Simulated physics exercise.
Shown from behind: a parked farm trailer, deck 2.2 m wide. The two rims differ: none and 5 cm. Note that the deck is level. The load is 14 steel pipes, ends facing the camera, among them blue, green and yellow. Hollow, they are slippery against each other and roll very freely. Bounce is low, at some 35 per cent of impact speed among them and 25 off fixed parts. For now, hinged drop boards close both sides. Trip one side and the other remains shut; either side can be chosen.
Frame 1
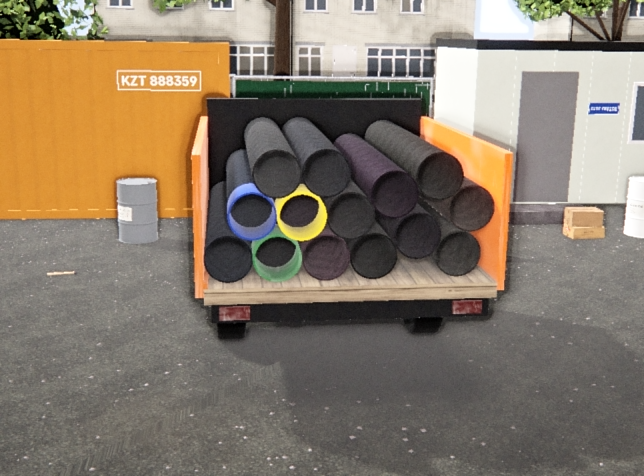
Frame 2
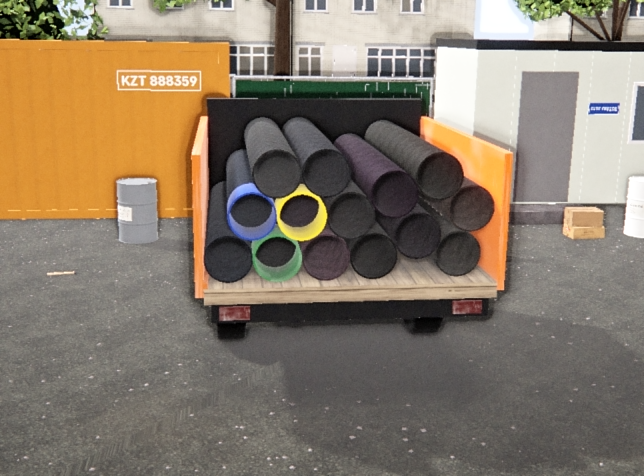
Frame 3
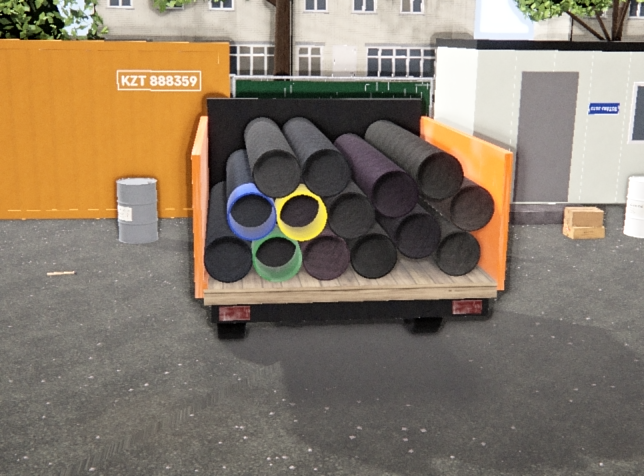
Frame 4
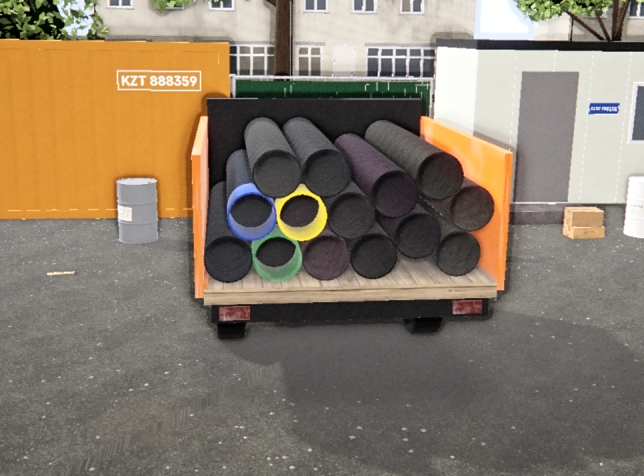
Parked farm trailer seen from behind, carrying stacked dark pipes with blue, green and yellow ones at left, nothing moving.
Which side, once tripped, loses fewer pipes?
The left-hand side.
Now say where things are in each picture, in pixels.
Blue (252, 217), green (277, 258), yellow (302, 216); the deck is level; 5 of the 14 make up the bottom layer; nothing moves, in the first picture.
Blue (252, 217), green (277, 258), yellow (302, 216); rims, left 5 cm, right none; at rest, in the second picture.
Blue (252, 217), green (277, 258), yellow (302, 216); side tops at (196, 160) and (508, 158); at rest, in the third picture.
Blue (252, 217), green (277, 258), yellow (302, 216); nothing moves, in the fourth picture.
If it is the left, after 0.6 s, blue is up on others, 35 cm from the left edge; green is on the deck, 50 cm from the left edge; yellow is up on others, 70 cm from the left edge; 0 off so far.
If it is the left, in the end, blue is up on others, 35 cm from the left edge; green is on the deck, 50 cm from the left edge; yellow is up on others, 70 cm from the left edge; 0 off so far.
If it is the right, after 2.9 s, blue is up on others, 35 cm from the left edge; green is on the deck, 55 cm from the left edge; yellow is up on others, 80 cm from the left edge, rolling right; 5 off so far.
If it is the right, in the end, blue is up on others, 35 cm from the left edge; green is on the deck, 55 cm from the left edge; yellow is on the deck, 90 cm from the left edge; 10 off so far.
